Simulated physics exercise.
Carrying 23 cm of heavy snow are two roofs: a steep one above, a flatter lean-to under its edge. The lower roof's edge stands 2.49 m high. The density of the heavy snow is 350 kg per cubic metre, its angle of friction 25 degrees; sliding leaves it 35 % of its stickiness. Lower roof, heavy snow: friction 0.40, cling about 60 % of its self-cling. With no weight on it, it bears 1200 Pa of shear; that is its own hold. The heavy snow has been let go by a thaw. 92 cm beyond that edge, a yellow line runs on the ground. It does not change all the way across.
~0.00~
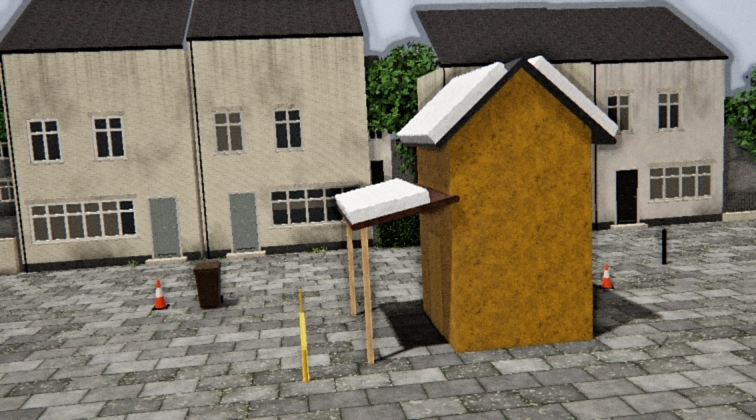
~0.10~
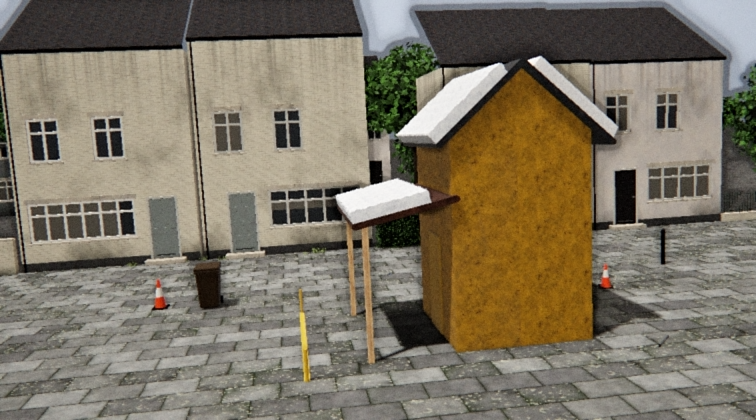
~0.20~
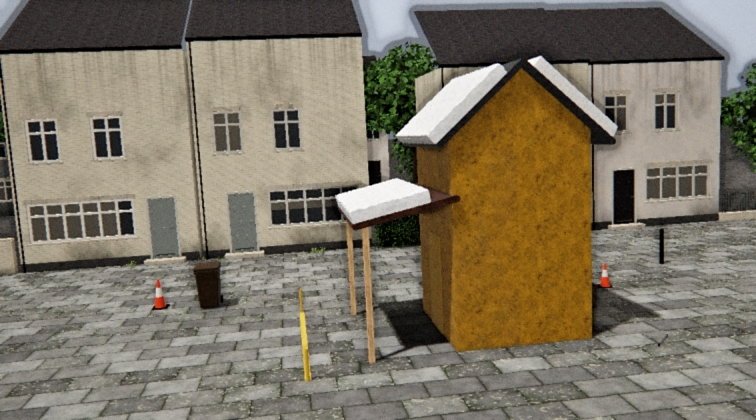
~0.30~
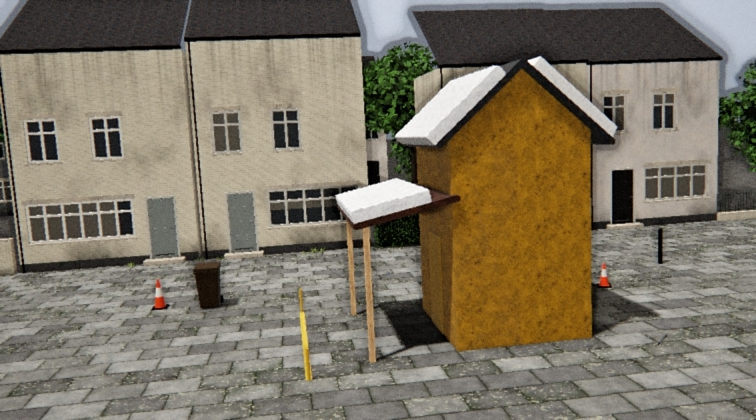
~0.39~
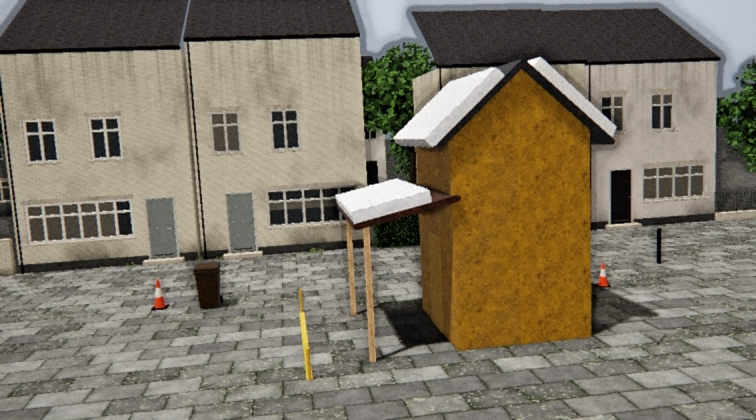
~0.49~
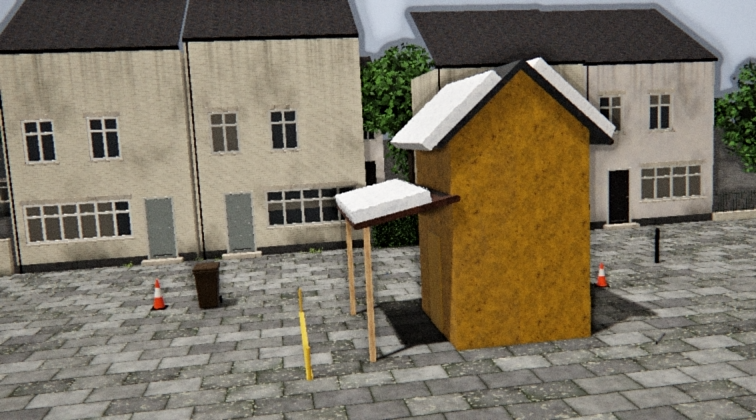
The thick snow on the steep roof of a tall orange-brown hut slid down very slightly, while the snow on the lower lean-to beside a yellow line showed no clear movement.
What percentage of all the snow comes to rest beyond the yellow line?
About 0 %.
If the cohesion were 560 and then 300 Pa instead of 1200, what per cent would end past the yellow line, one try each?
About 3 % first, about 20 % second.
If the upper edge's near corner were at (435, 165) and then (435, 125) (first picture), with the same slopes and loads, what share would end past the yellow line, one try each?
First try 0 %, second try 0 %.
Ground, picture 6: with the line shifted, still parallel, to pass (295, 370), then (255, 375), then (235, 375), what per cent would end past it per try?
Roughly 0 %, then 0 %, then 0 %.
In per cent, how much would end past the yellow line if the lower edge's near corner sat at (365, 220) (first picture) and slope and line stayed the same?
I'd put it at around 0 percent.
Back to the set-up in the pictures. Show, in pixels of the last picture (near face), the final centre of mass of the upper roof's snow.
Centre: Approx. (402, 190) px, near face.
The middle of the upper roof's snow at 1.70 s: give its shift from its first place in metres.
Straight-line shift: Roughly 1.8 m.
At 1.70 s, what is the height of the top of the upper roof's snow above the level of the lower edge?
About 0.9 m.
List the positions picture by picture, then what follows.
In the first picture, leading edge of the heavy snow at (434, 137).
In the second picture, leading edge of the heavy snow at (434, 138), its middle shifted 6 mm.
In the third picture, leading edge of the heavy snow at (434, 138), its middle shifted 2.4 cm, 1 % of it past the upper edge, in one piece.
In the fourth picture, leading edge of the heavy snow at (433, 140), its middle shifted 5.4 cm, 3 % of it past the upper edge, in one piece.
In the fifth picture, leading edge of the heavy snow at (431, 142), its middle shifted 9.9 cm, 6 % of it past the upper edge, in one piece.
In the sixth picture, leading edge of the heavy snow at (428, 140), its middle shifted 16 cm, 9 % of it past the upper edge, in one piece.
After 1.04 s, none is below the lower edge and 0 % is past the line.
After 1.70 s, none is below the lower edge and 0 % is past the line.
After 2.35 s, none is below the lower edge and 0 % is past the line.
After 3.00 s, none is below the lower edge and 0 % is past the line.
After 3.10 s, at the end, none is below the lower edge and 0 % is past the line.
